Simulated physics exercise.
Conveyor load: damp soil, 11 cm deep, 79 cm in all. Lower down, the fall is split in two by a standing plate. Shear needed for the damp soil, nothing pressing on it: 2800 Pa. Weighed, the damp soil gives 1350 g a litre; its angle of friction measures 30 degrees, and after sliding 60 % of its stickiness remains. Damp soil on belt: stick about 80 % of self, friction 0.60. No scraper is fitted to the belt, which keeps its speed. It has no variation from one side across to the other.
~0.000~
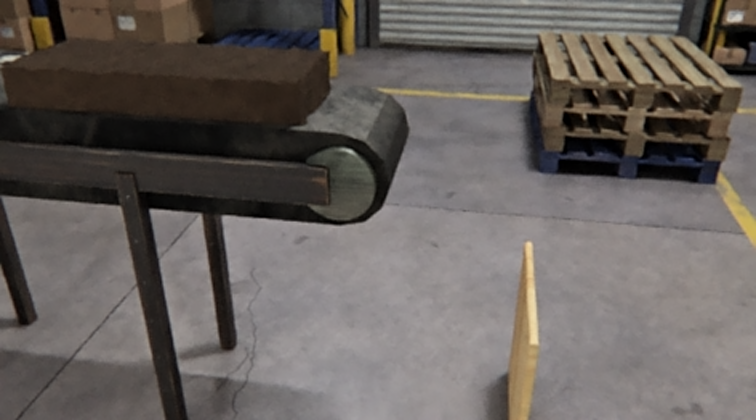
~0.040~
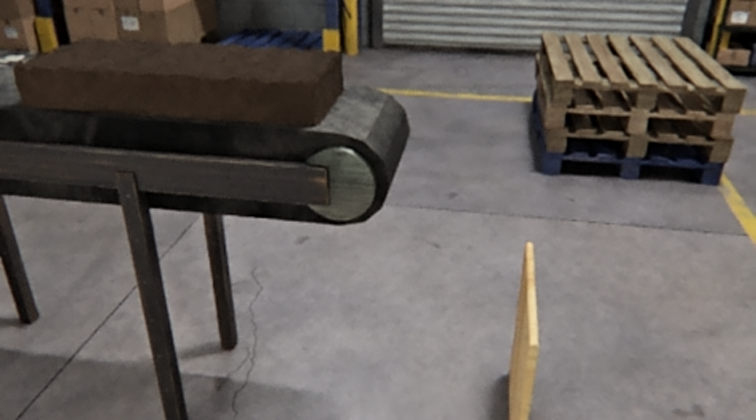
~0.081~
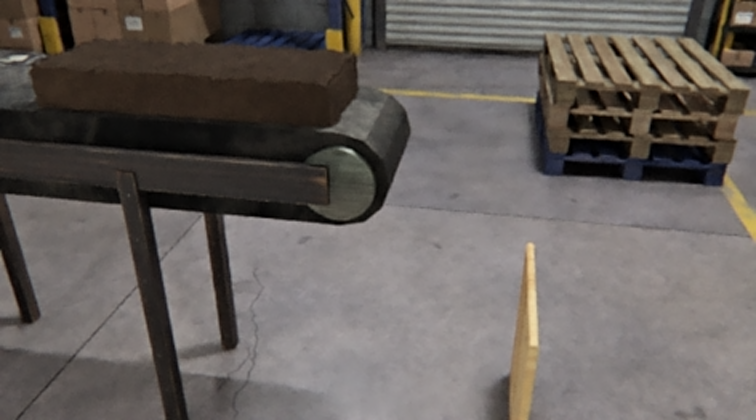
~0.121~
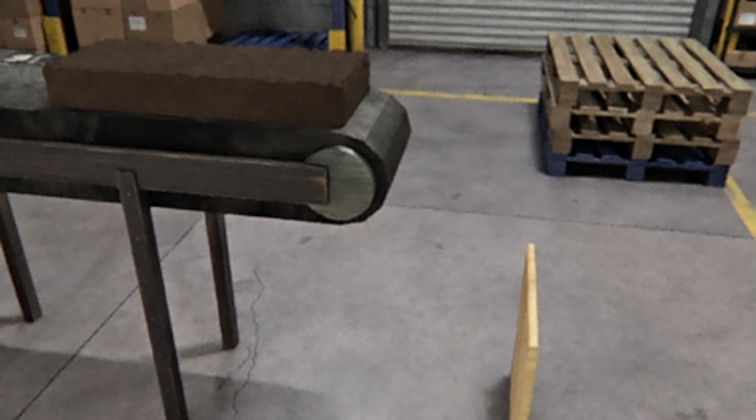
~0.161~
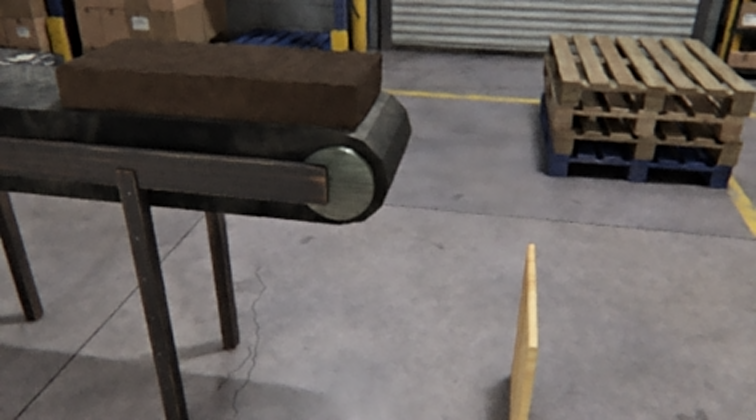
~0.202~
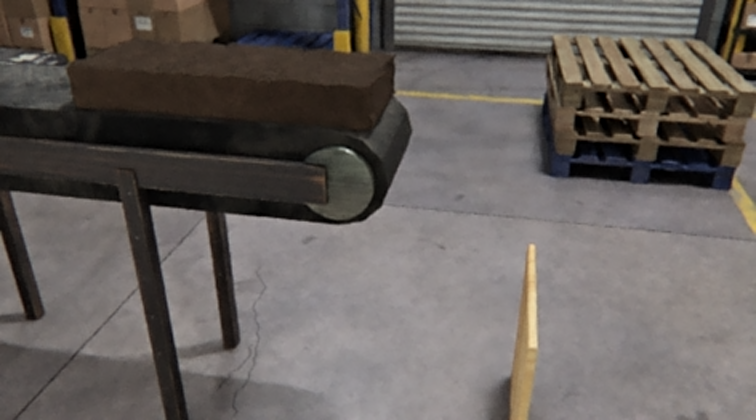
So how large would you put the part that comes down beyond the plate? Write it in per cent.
I would put it near 0 %.
After 0.47 s, 0 % is beyond the plate's line.
After 0.79 s, 0 % is beyond the plate's line.
After 1.11 s, 0 % is beyond the plate's line.
After 1.43 s, 0 % is beyond the plate's line.
After 2.66 s, 0 % is beyond the plate's line.
